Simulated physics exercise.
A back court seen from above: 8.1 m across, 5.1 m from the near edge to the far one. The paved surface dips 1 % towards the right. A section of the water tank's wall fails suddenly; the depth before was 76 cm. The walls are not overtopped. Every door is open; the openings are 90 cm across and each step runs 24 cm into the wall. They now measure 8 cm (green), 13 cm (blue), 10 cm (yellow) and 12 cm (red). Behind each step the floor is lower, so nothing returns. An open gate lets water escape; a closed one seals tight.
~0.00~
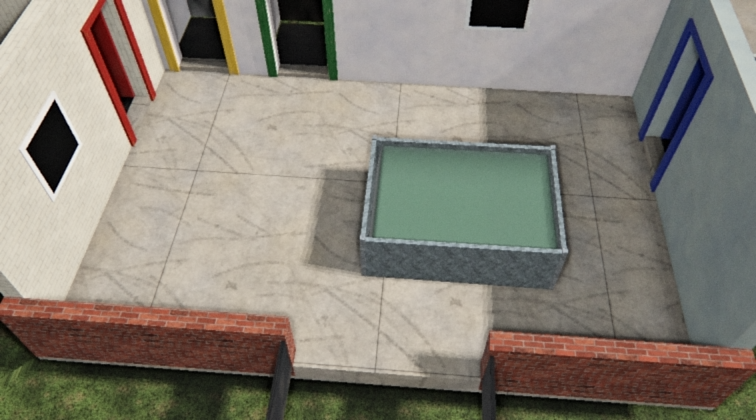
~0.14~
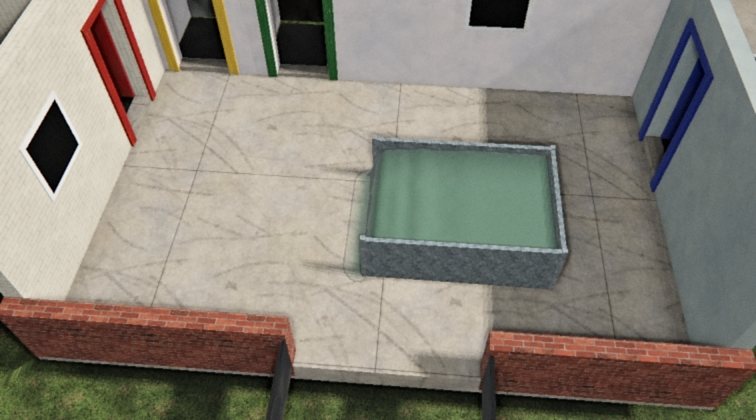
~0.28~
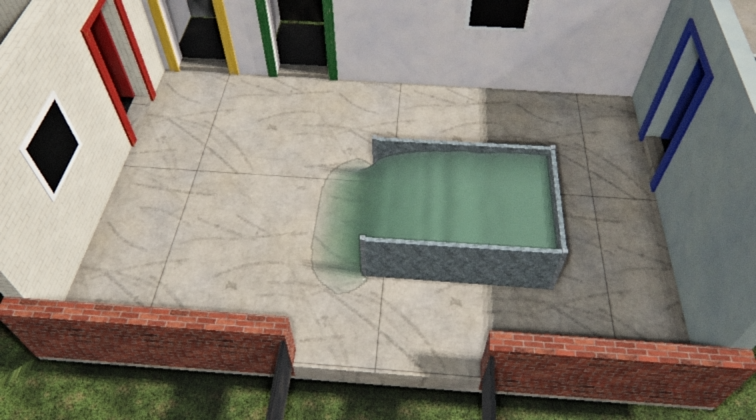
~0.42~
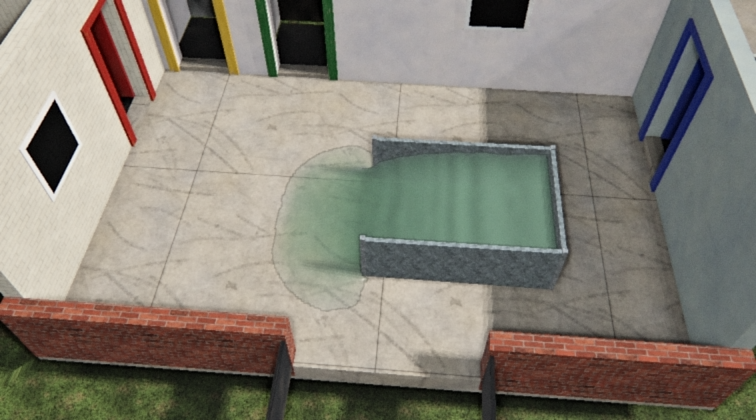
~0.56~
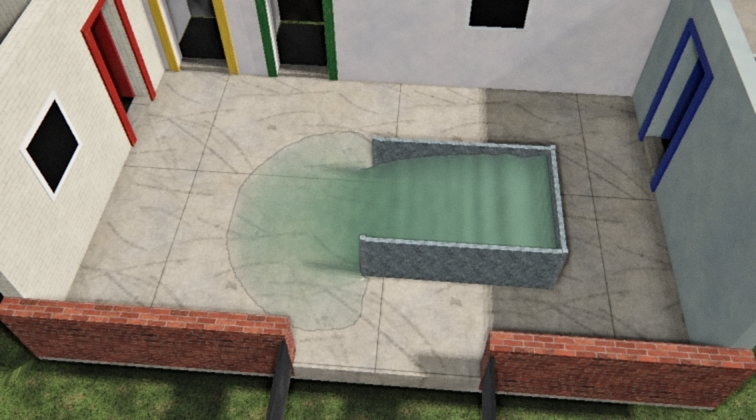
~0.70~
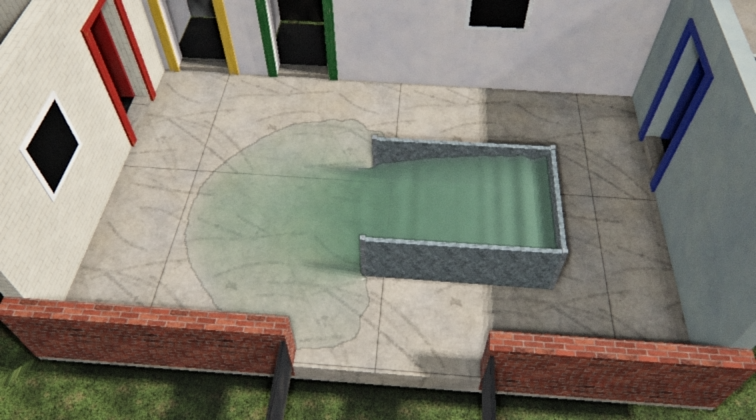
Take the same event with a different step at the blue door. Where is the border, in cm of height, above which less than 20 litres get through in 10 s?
About 12.5 cm.
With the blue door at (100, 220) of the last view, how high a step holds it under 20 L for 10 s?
About 26 cm.
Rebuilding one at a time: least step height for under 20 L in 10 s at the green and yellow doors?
Roughly 10.0 cm at green and 23 cm at yellow.
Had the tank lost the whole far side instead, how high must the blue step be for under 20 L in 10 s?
Then roughly 20 cm.
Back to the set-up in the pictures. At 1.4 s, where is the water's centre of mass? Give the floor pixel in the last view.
Near (371, 222).
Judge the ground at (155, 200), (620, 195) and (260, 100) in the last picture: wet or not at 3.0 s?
In that order: Flooded, still dry, wet.
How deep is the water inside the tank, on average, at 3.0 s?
Roughly 20 cm on average.
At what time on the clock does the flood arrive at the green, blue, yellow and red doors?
Arrival: Green 1.6 s, blue 7.5 s, yellow 1.8 s, red 1.4 s.
After 1.4 s water covers 45 % of the floor, deepest (32 cm) near (362, 235); it has not reached the blue door.
After 3.0 s water covers 50 % of the floor, deepest (36 cm) near (154, 324); it has not reached the blue door.
After 10.0 s water covers 95 % of the floor, deepest (16 cm) near (580, 95); 13 cm at the blue door, 16 litres in over its 13 cm step.
At the blue door as built, the water arrived by 7.5 s and peaked near 19 cm at 8.0 s.
With a step of 10.5 cm, 33 litres would have come in within the 10 s; with 14.5 cm, 9 litres. So under 20 litres takes about 12.5 cm.
